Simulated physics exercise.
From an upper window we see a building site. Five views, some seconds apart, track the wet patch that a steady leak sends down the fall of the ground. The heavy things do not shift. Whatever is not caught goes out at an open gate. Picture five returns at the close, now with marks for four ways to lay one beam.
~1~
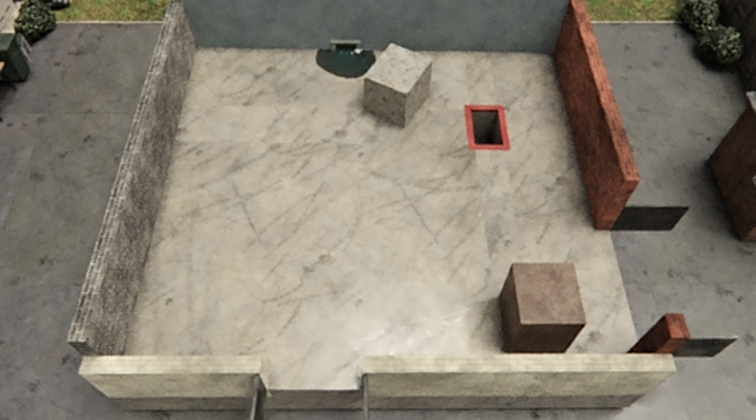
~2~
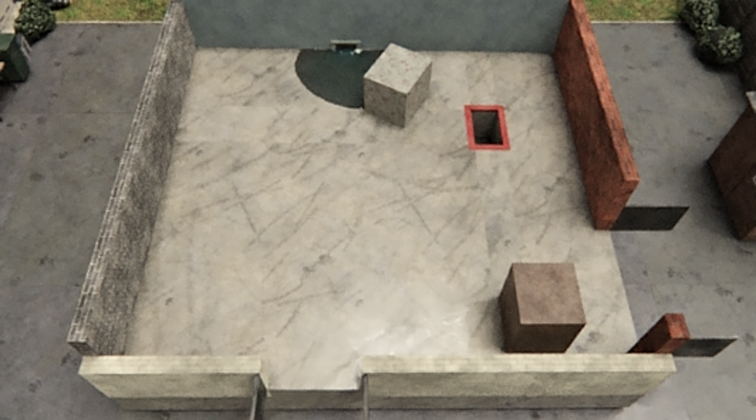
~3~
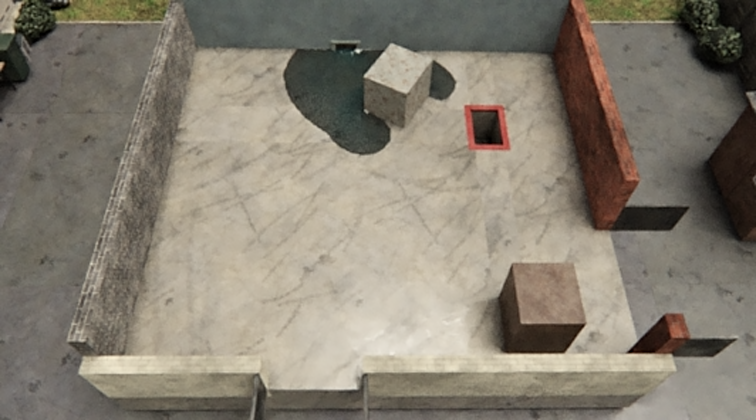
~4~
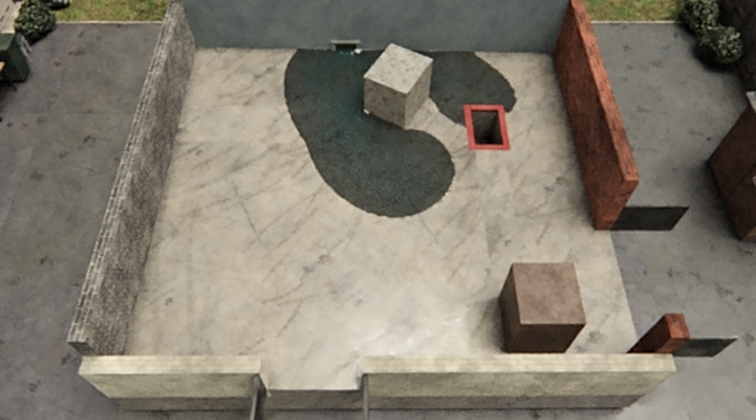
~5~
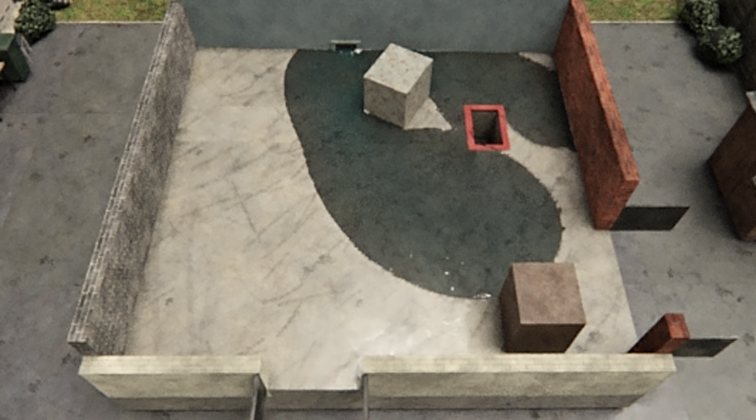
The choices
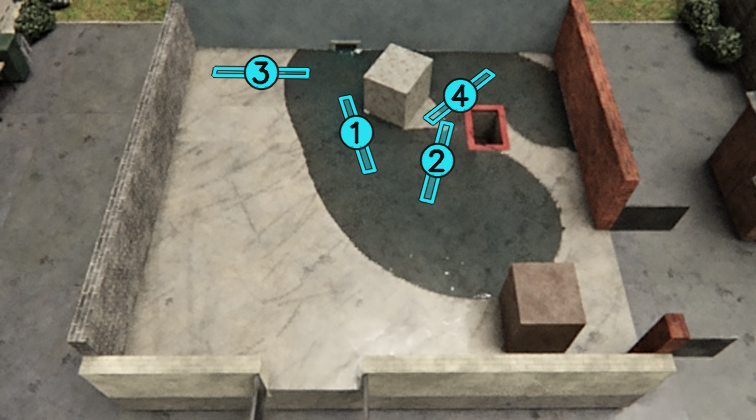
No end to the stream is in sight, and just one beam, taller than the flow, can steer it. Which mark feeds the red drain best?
Take 2.
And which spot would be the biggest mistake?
That is spot 4.
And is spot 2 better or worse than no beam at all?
Spot 2 is better.
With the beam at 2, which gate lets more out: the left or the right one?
The right gate.
On the marked copy, 1 from (345, 97) to (369, 171); 2 from (426, 200) to (447, 123); 3 from (214, 71) to (307, 73); 4 from (429, 120) to (489, 72).
Choosing 1, about 12 % of the stream goes into the red drain, about 88 % out by the gates.
Choosing 2, about 18 % of the stream goes into the red drain, about 82 % out by the gates.
Choosing 3, about 11 % of the stream goes into the red drain, about 88 % out by the gates.
Choosing 4, about 2 % of the stream goes into the red drain, about 97 % out by the gates.
